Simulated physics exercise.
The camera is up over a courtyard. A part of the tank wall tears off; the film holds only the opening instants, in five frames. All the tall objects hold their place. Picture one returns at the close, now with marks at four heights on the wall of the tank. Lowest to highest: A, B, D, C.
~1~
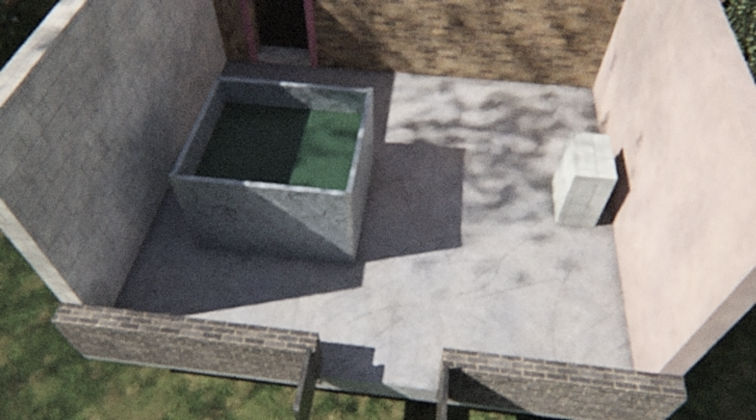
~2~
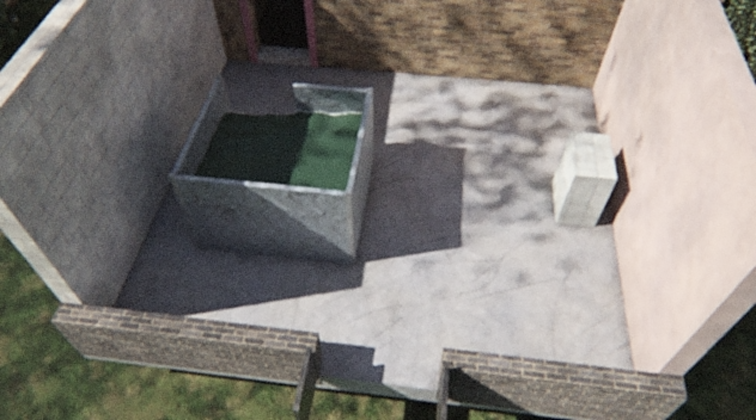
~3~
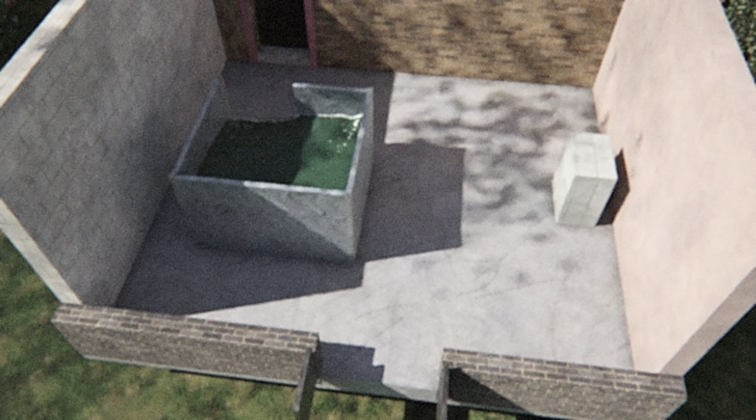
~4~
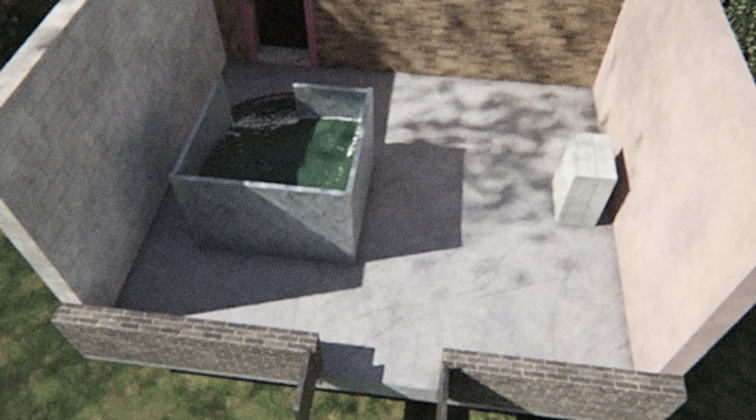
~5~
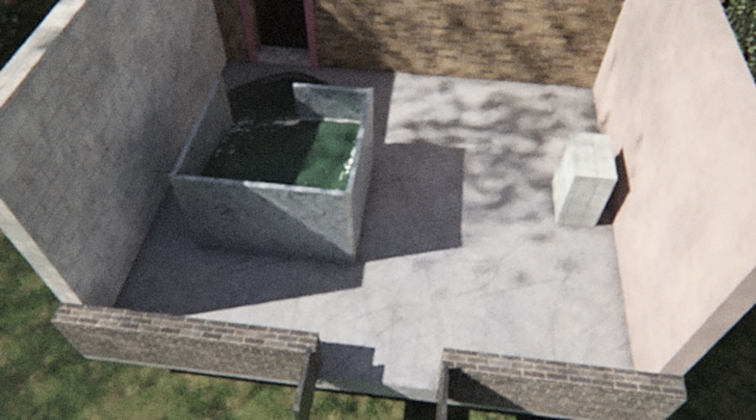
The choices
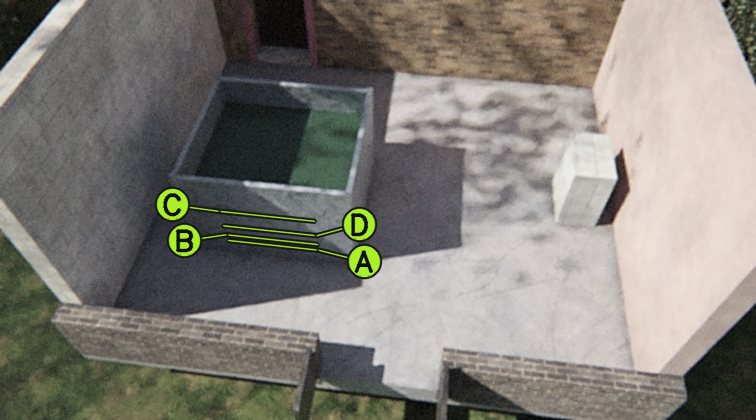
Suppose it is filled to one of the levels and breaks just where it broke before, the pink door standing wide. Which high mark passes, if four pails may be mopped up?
Go for B.
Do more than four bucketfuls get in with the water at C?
Yes.
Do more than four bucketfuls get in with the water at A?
No.
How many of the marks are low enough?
Two of them.
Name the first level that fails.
D.
In lime, A at (273, 245); B at (271, 239); C at (266, 216); D at (269, 230); from the bottom up A, B, D, C.
With A, nothing gets over.
With B, a bucket or two gets in.
With C, dozens of bucketfuls pour in.
With D, about 11 bucketfuls get in.
